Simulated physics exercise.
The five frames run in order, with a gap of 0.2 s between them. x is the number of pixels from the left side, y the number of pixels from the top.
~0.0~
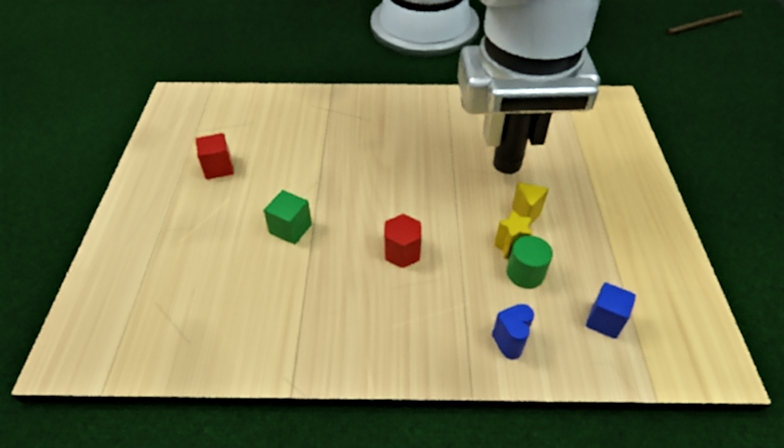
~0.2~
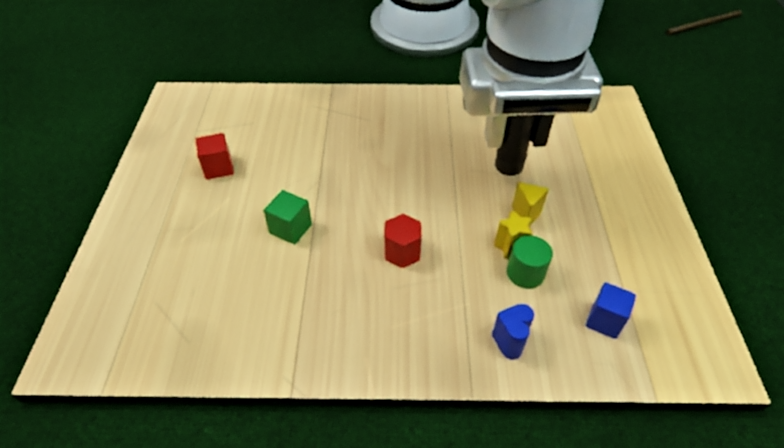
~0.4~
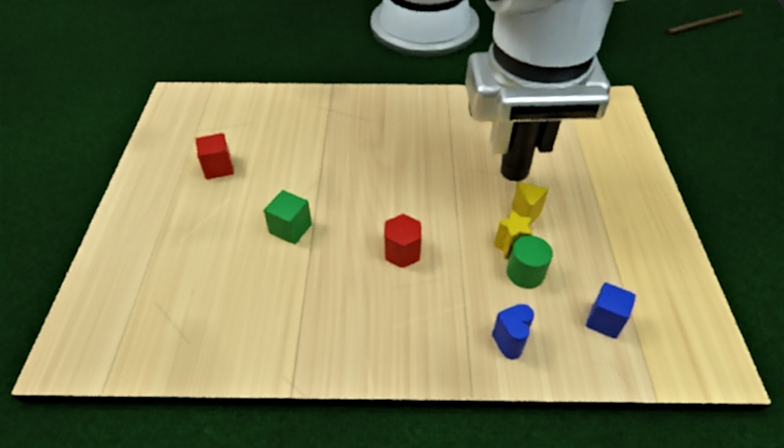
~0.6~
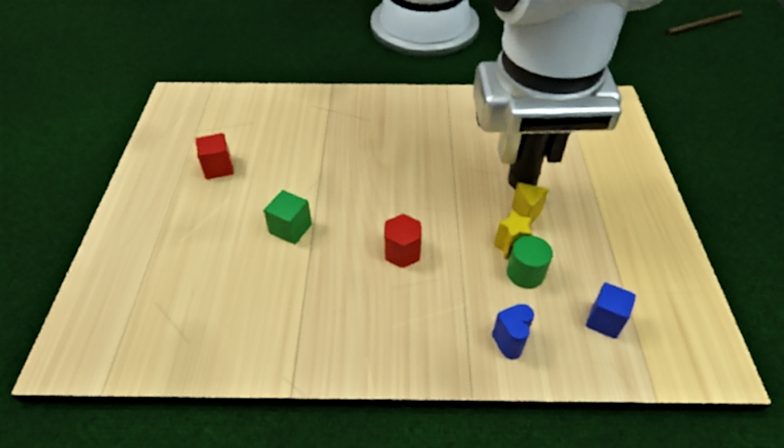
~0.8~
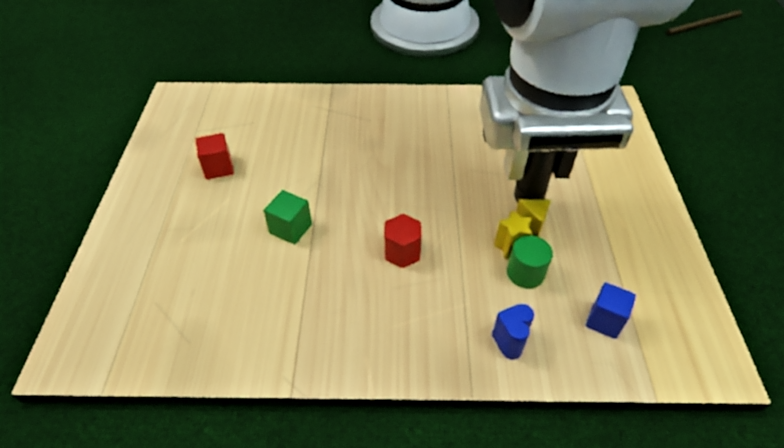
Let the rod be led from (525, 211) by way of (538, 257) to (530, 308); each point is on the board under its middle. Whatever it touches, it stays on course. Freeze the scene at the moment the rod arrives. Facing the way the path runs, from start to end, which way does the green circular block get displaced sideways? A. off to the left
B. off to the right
Option B.
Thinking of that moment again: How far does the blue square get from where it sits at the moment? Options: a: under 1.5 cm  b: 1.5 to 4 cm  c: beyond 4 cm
My pick is a.
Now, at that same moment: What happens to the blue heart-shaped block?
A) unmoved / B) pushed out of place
My answer is option B.
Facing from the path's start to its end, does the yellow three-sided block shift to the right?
No.
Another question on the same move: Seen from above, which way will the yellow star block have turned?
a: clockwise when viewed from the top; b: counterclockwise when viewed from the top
The correct letter is a.
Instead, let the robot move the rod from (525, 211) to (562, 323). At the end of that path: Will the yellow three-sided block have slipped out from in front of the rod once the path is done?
No, I don't think so.
On the path given first. One third of the way, rod at (539, 228); yellow star block at (512, 227); green circular block at (532, 254); yellow three-sided block at (552, 238).
Two thirds of the way, rod at (541, 261); yellow star block at (510, 232), turned 45° clockwise; green circular block at (529, 276); yellow three-sided block at (569, 268), turned 35° anticlockwise.
At the end, rod at (535, 295); yellow star block at (510, 232), turned 45° clockwise; blue heart-shaped block at (503, 345), turned 15° anticlockwise; green circular block at (513, 309); yellow three-sided block at (570, 279), turned 80° anticlockwise; blue square unmoved.
